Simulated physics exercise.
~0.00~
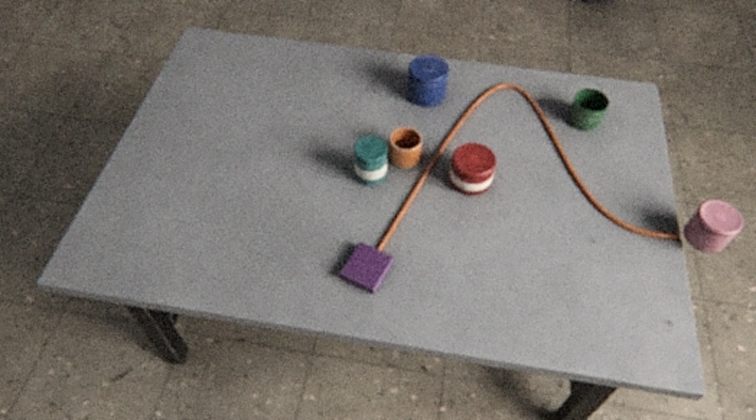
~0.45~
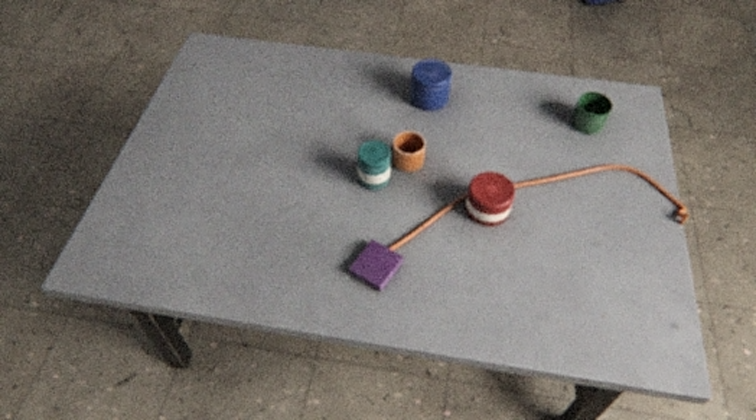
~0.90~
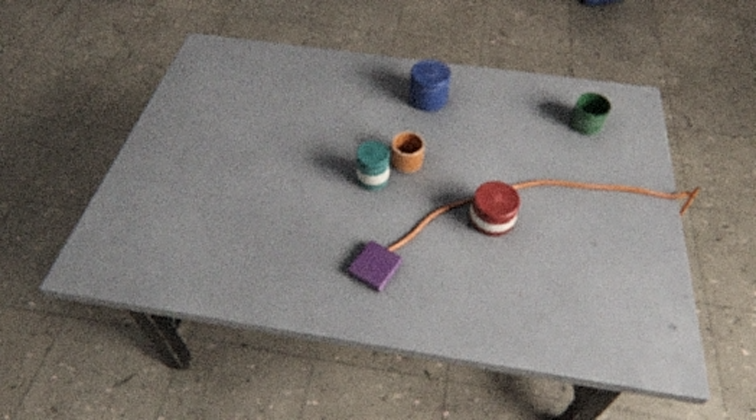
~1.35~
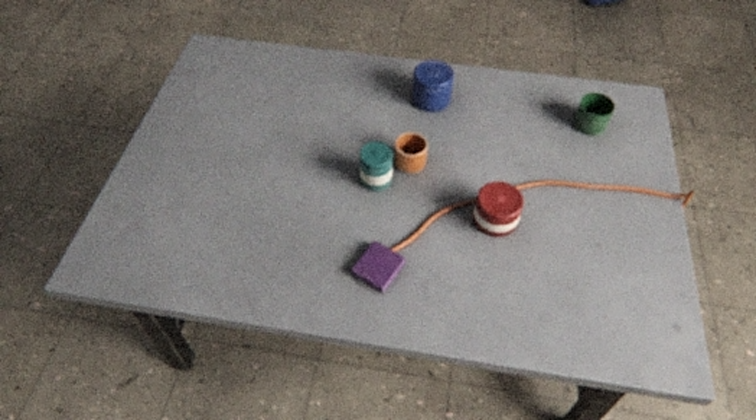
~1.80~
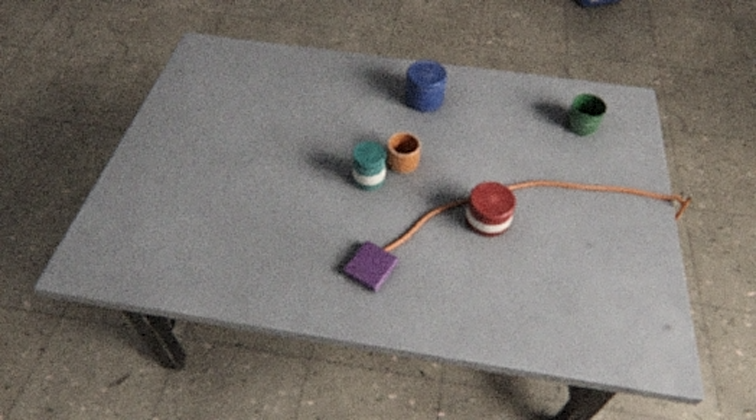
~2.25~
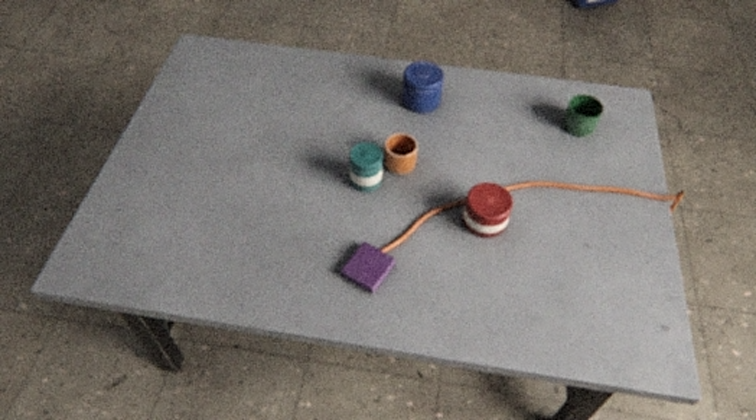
An orange cable runs in a high curve across a gray table, from a purple block near the front to a pink container at the right edge, passing a red tin. The pink container drops out of sight over the edge, and the cable swings down and straightens, shifting the red tin a little toward the lower right. The cable's free end then settles at the table's right edge. The purple block, blue tub, teal tin, orange mug and green cup barely move. Finally, the cable lies in a gentle bend beside the red tin, nearly still.
